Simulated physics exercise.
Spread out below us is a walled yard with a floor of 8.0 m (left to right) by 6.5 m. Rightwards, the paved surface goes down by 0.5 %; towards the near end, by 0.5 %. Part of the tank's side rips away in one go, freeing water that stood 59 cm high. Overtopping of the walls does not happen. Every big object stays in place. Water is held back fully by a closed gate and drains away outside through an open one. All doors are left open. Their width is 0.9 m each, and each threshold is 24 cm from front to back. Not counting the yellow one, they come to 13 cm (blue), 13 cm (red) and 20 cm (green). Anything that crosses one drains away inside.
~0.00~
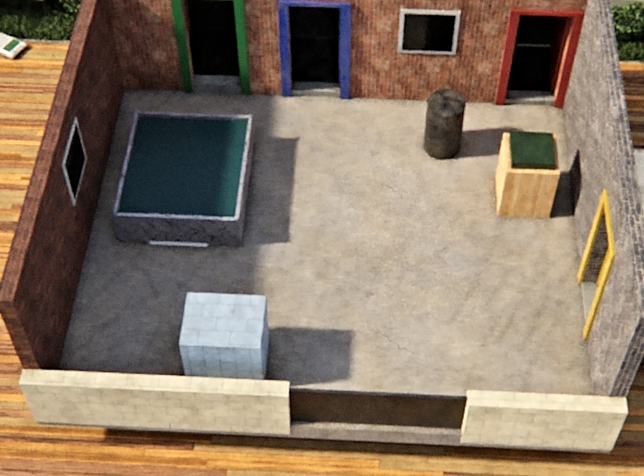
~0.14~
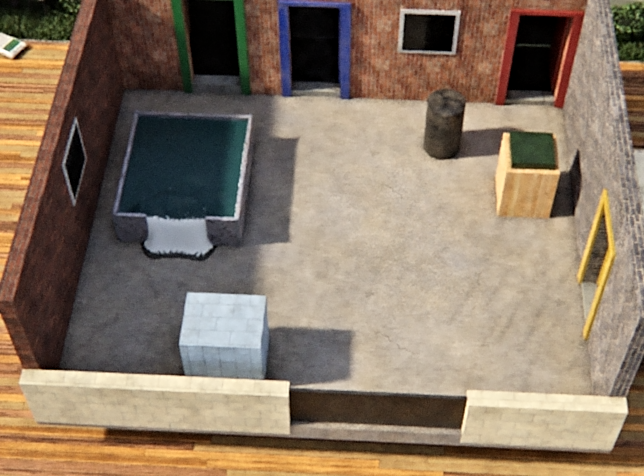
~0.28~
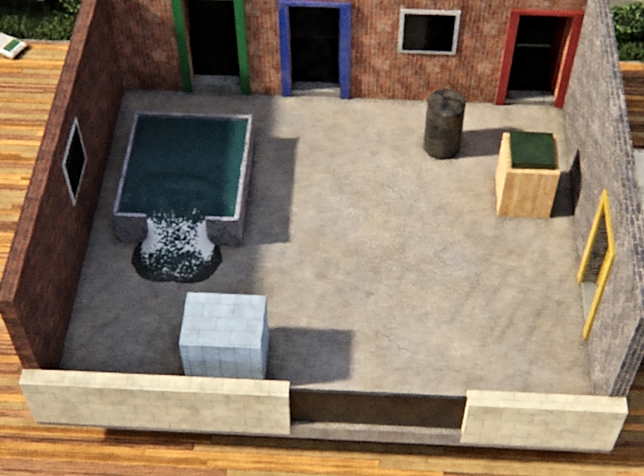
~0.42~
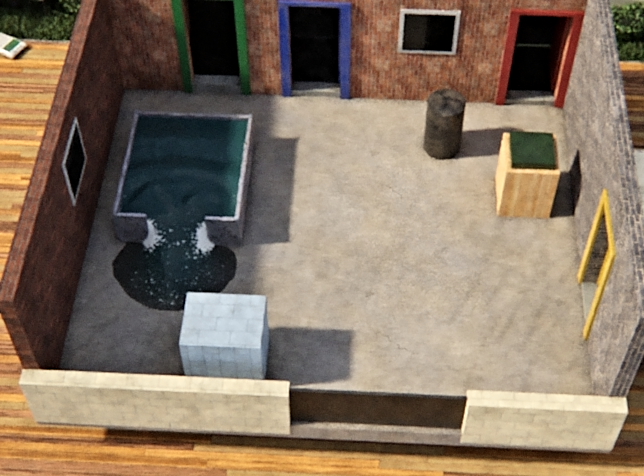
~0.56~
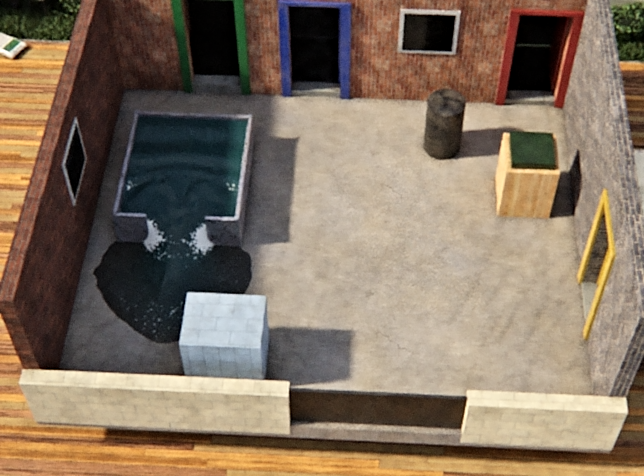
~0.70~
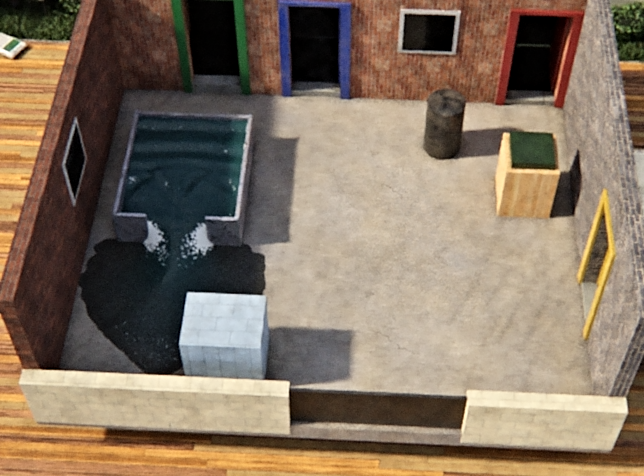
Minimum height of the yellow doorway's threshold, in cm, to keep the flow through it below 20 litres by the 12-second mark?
Roughly 7 cm.
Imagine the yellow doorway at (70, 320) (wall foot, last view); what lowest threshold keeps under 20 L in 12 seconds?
Around 16 cm would do it.
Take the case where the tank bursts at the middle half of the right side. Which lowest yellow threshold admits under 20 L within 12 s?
Roughly 11.5 cm.
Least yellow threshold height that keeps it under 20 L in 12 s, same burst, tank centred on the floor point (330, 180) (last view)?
Roughly 6.5 centimetres.
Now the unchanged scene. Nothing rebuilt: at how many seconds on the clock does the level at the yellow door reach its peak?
Near 11.0 s.
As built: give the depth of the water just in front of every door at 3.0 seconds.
Centimetres: Blue = 0, red = 0, yellow = 0, green = 0.
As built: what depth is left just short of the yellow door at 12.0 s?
It comes to about 8.0 centimetres deep.
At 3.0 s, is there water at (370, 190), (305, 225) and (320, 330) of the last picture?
1: Unwetted; 2: Unwetted; 3: Awash.
After 1.4 s water covers 15 % of the floor, deepest (35 cm) near (176, 248); it has not reached the yellow door.
After 3.0 s water covers 35 % of the floor, deepest (28 cm) near (101, 401); it has not reached the yellow door.
After 12.0 s water covers 90 % of the floor, deepest (10 cm) near (592, 426); 8 cm at the yellow door, 32 litres in over its 6 cm threshold.
At the yellow door as built, the water arrived by 4.5 s and peaked near 10 cm at 10.8 s.
With a threshold of 5.5 cm, 41 litres would have come in within the 12 s; with 7.5 cm, 12 litres. So under 20 litres takes about 7 cm.
